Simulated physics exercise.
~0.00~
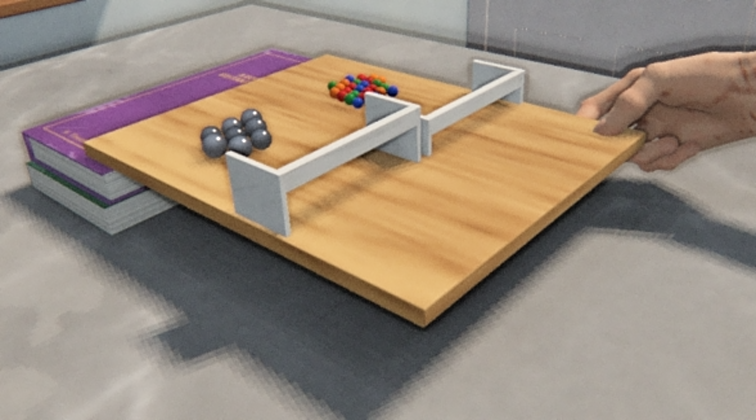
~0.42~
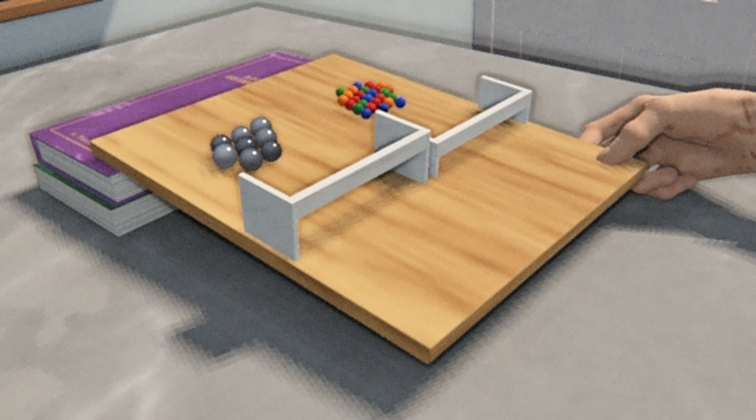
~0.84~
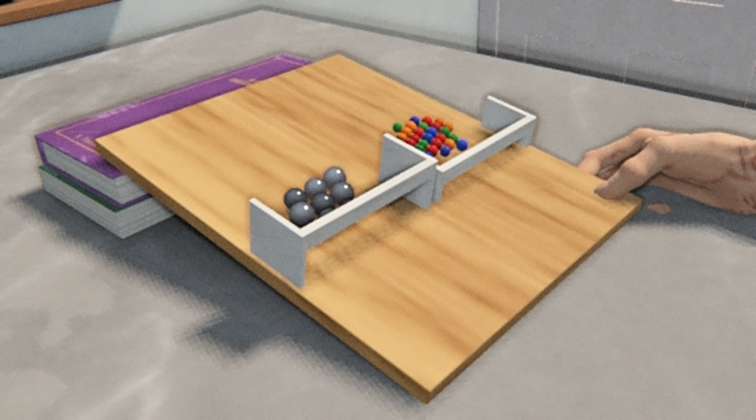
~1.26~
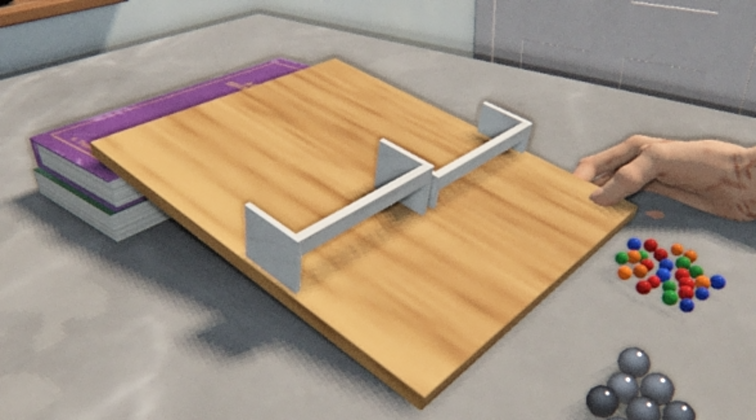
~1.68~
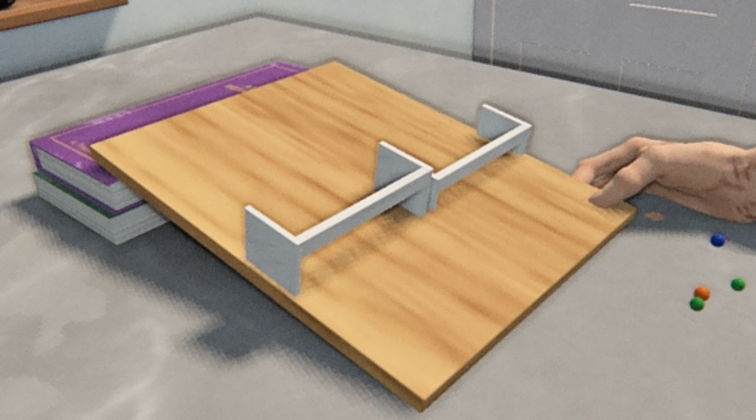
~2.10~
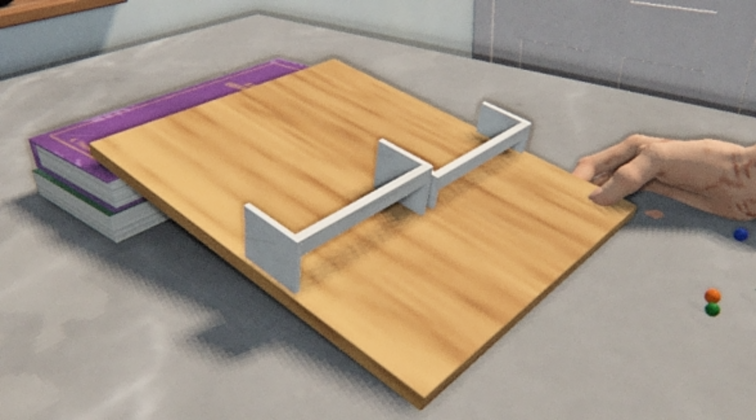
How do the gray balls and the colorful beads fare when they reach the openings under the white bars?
Both groups get through. The gray balls and the colorful beads all roll on past the white bars, leaving none on the board.
